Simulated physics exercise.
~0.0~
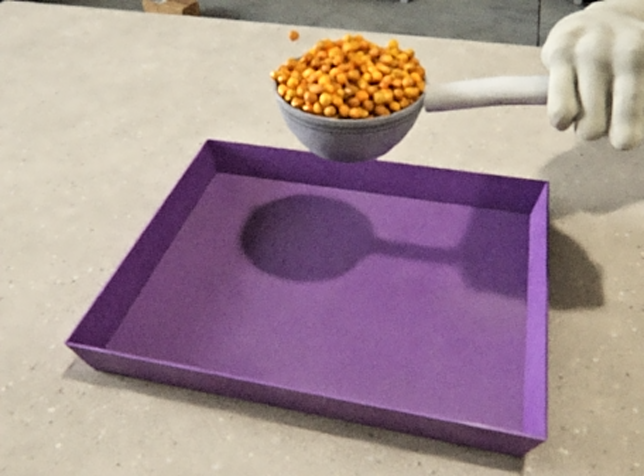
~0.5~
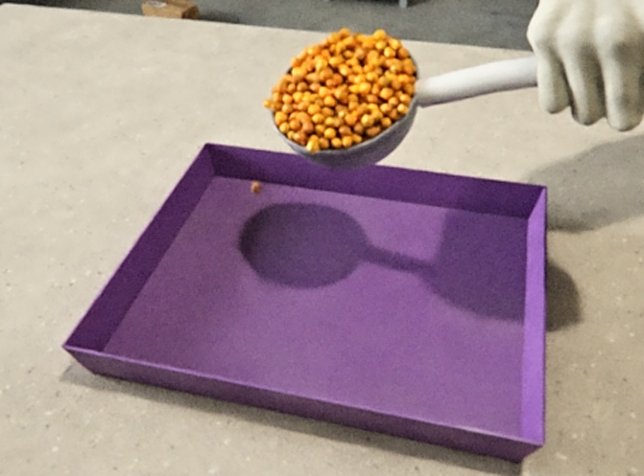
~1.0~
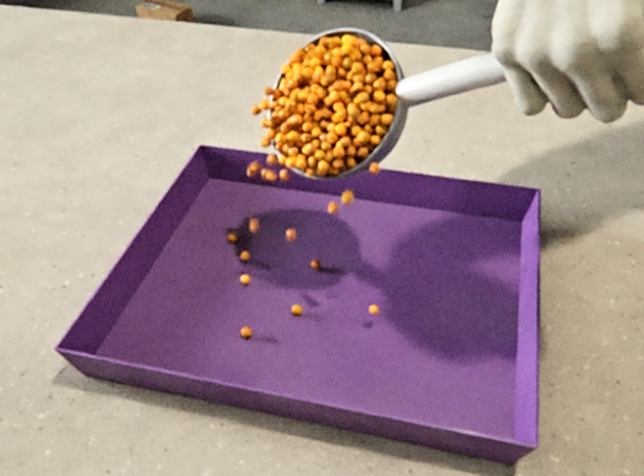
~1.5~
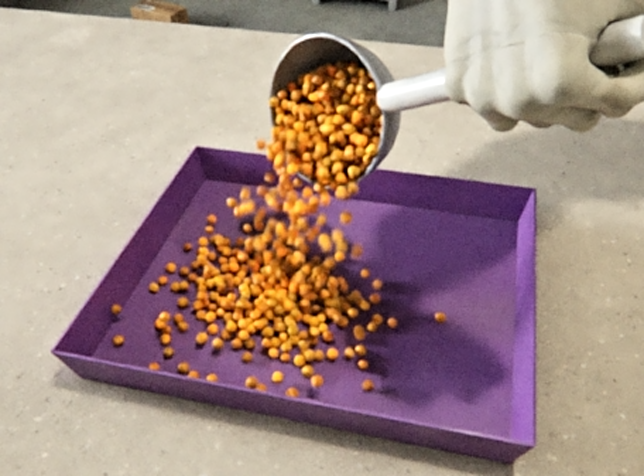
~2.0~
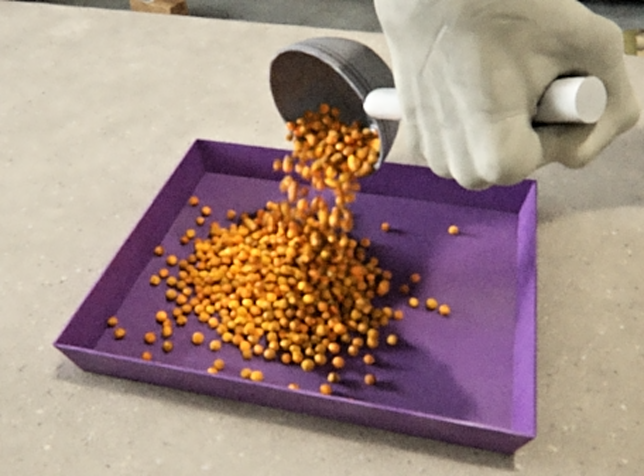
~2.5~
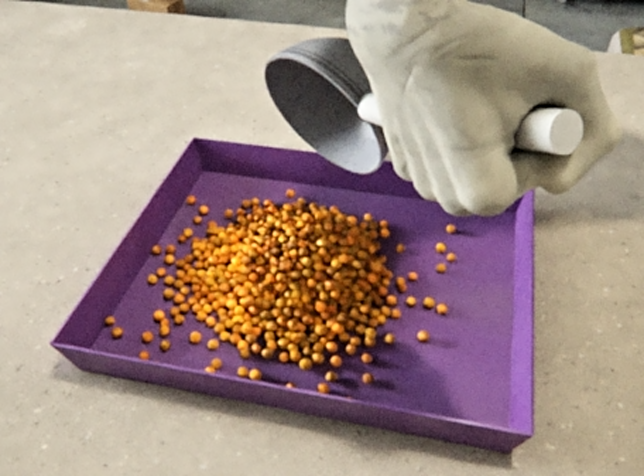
Orange-yellow corn kernels spilled from a gray ladle as a pale, gloved-looking hand tipped it over a shallow purple tray, first a few, then a thick stream, until the ladle was empty and the kernels lay in a loose heap with some scattered around.
